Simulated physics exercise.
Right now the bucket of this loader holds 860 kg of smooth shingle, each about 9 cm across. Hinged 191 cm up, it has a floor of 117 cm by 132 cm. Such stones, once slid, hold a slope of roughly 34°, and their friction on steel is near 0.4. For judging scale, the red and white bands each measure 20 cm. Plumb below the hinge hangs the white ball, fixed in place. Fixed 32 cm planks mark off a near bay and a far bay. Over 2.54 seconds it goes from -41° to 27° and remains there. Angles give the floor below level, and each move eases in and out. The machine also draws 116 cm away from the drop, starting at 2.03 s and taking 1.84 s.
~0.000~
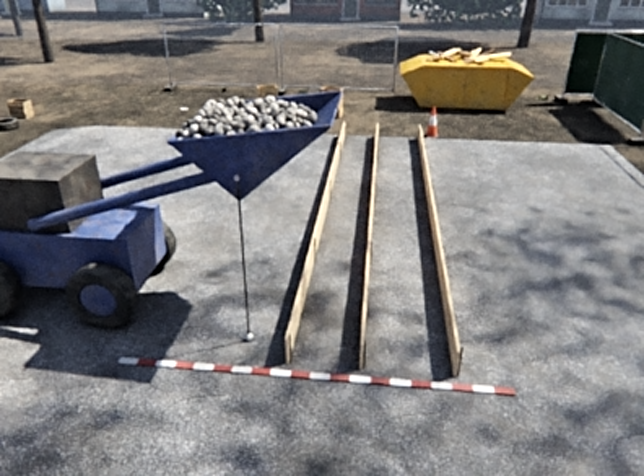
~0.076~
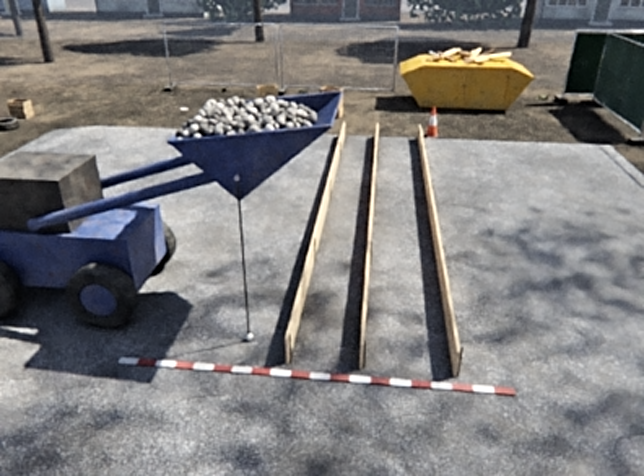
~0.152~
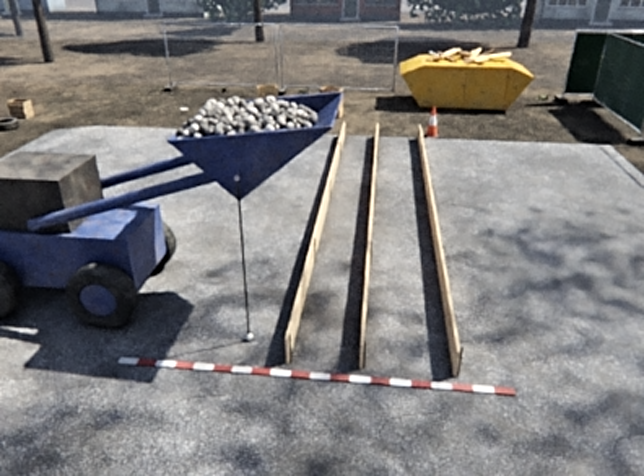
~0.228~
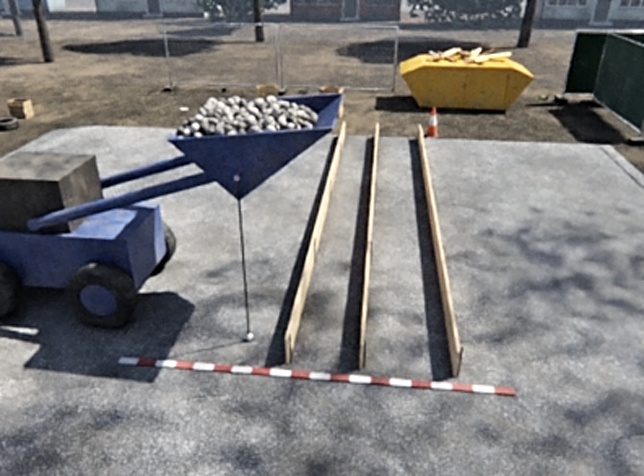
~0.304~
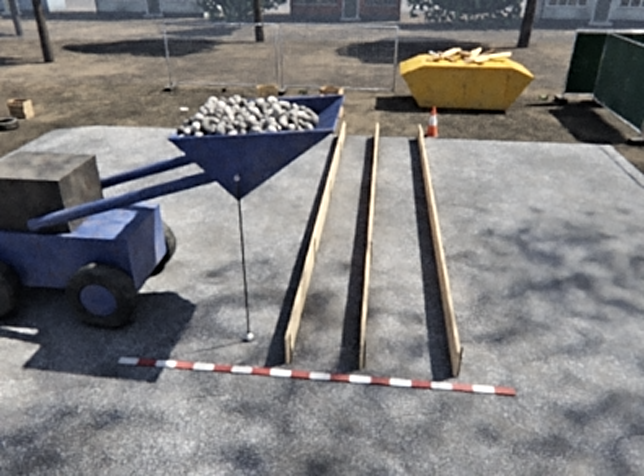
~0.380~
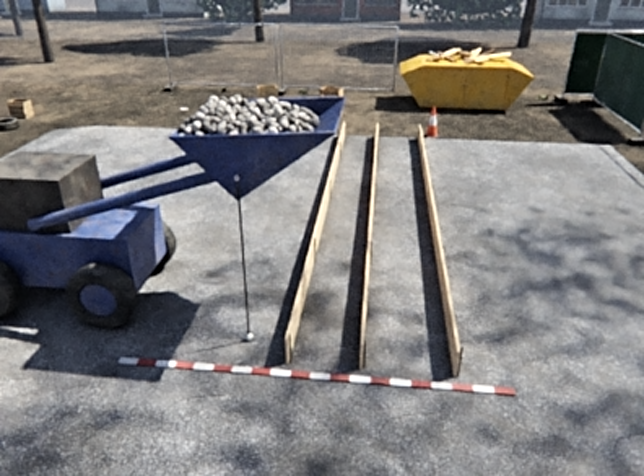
On a paved yard, a blue loader slightly levels its raised bucket of grey stones.
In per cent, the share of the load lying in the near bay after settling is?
Near 50 per cent of it.
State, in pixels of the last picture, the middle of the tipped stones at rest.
Their middle ends up near (353, 306).
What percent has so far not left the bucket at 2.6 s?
Held: Approx. 30 %.
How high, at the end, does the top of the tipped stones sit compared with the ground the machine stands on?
Some 34 cm above that level.
After 1.9 s the floor is at 16°; 97 % in the bucket, 3 % in the near bay; the foremost stones are at (352, 210).
After 2.6 s the floor is at 27°; 32 % in the bucket, 41 % in the near bay, 27 % in the far bay; the foremost stones are at (434, 328).
After 4.3 s the floor is at 27°; 0 % in the bucket, 9 % short of the bays, 52 % in the near bay, 39 % in the far bay; the foremost stones are at (441, 304).
After 7.2 s the floor is at 27°; 0 % in the bucket, 9 % short of the bays, 52 % in the near bay, 39 % in the far bay; the foremost stones are at (441, 304).
